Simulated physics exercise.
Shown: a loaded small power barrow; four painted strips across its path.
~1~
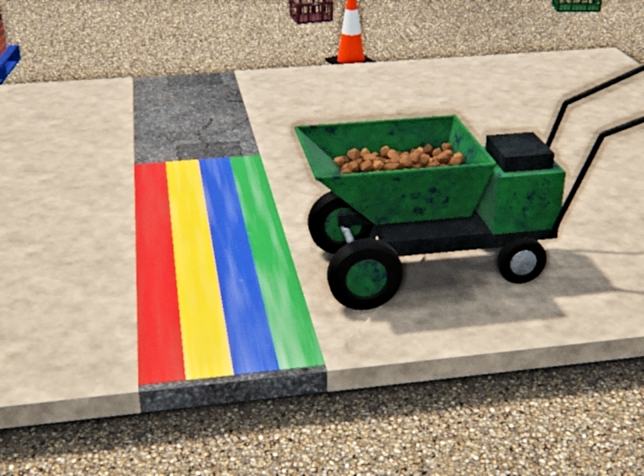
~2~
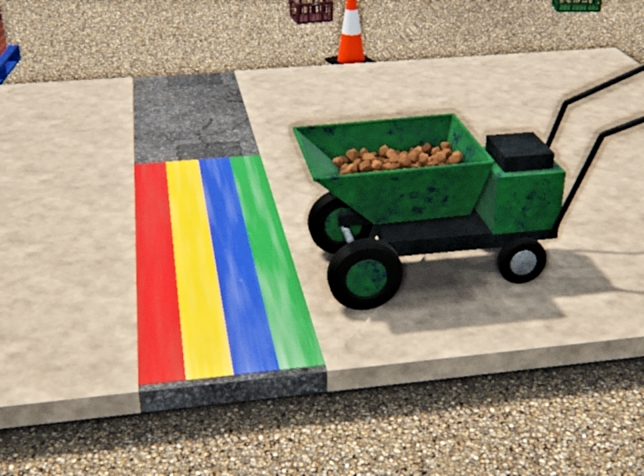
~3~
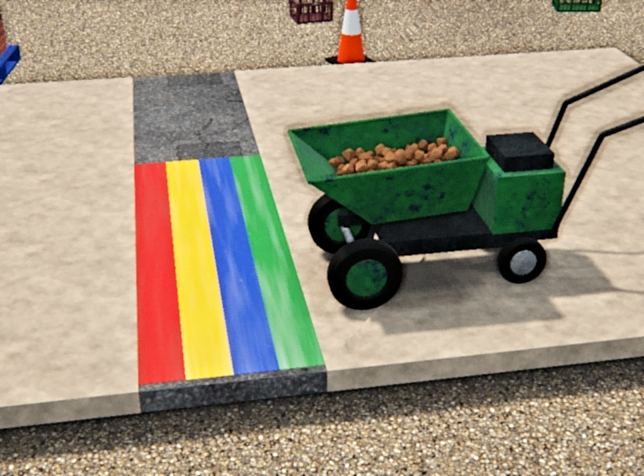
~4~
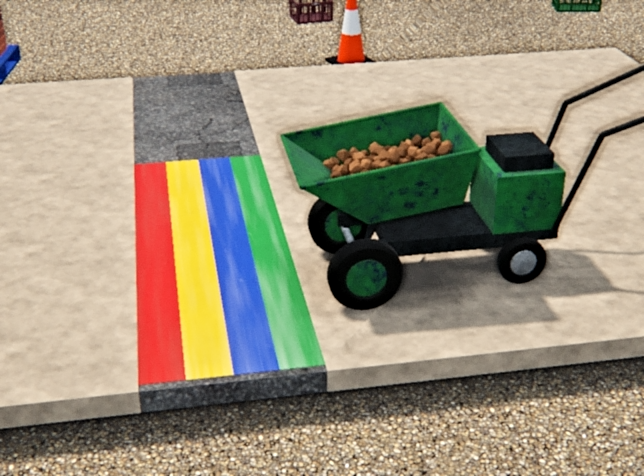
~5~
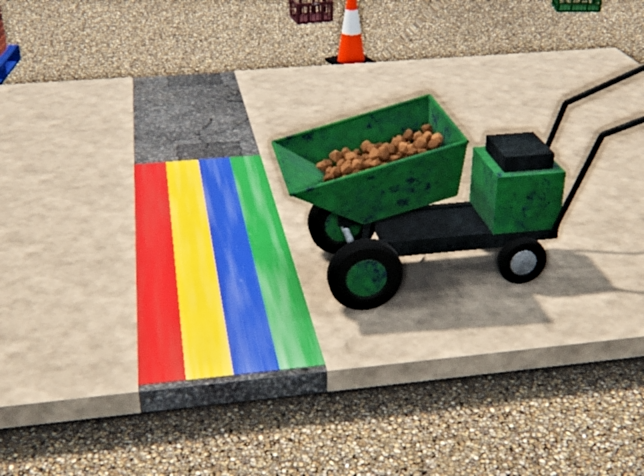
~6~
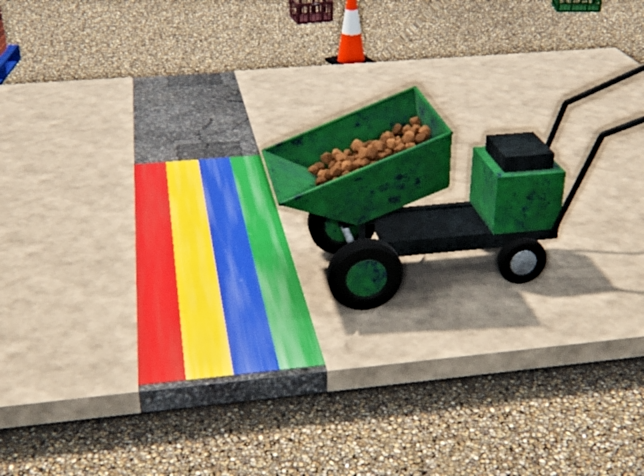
A green power barrow loaded with brown clods stood on a pale path beside red, yellow, blue and green strips, and its skip slowly tilted forward to the left while the wheels stayed still.
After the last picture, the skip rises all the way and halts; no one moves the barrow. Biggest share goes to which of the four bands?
Biggest share: Yellow.
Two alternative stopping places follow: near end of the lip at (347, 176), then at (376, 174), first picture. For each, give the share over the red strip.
Roughly 10 and 10 %.
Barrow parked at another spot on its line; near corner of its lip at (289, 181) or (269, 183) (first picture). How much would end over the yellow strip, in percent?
About 30 percent at the first place and about 10 percent at the second.
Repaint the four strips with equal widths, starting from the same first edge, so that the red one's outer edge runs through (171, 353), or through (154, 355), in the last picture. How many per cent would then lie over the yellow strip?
Shares in turn: 30 %; 30 %.
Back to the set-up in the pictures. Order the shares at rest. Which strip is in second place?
Red comes second.
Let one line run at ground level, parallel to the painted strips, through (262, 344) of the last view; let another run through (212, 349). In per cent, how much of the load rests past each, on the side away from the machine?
First some 80, then 60 per cent.
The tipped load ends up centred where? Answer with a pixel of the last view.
Around (188, 291).
Soon after the last picture, skip tipped steeply; all in the skip.
A little later, skip tipped right over; about two thirds in the skip; a small part over the blue strip; about a quarter over the yellow strip; a stray few over the red strip.
Later still, skip tipped right over; about a quarter in the skip; a small part over the blue strip; about a third over the yellow strip; about a quarter over the red strip; a small part off the paint.
At rest, skip tipped right over; about a quarter in the skip; none over the green strip; a small part over the blue strip; about a third over the yellow strip; about a quarter over the red strip; a small part off the paint.
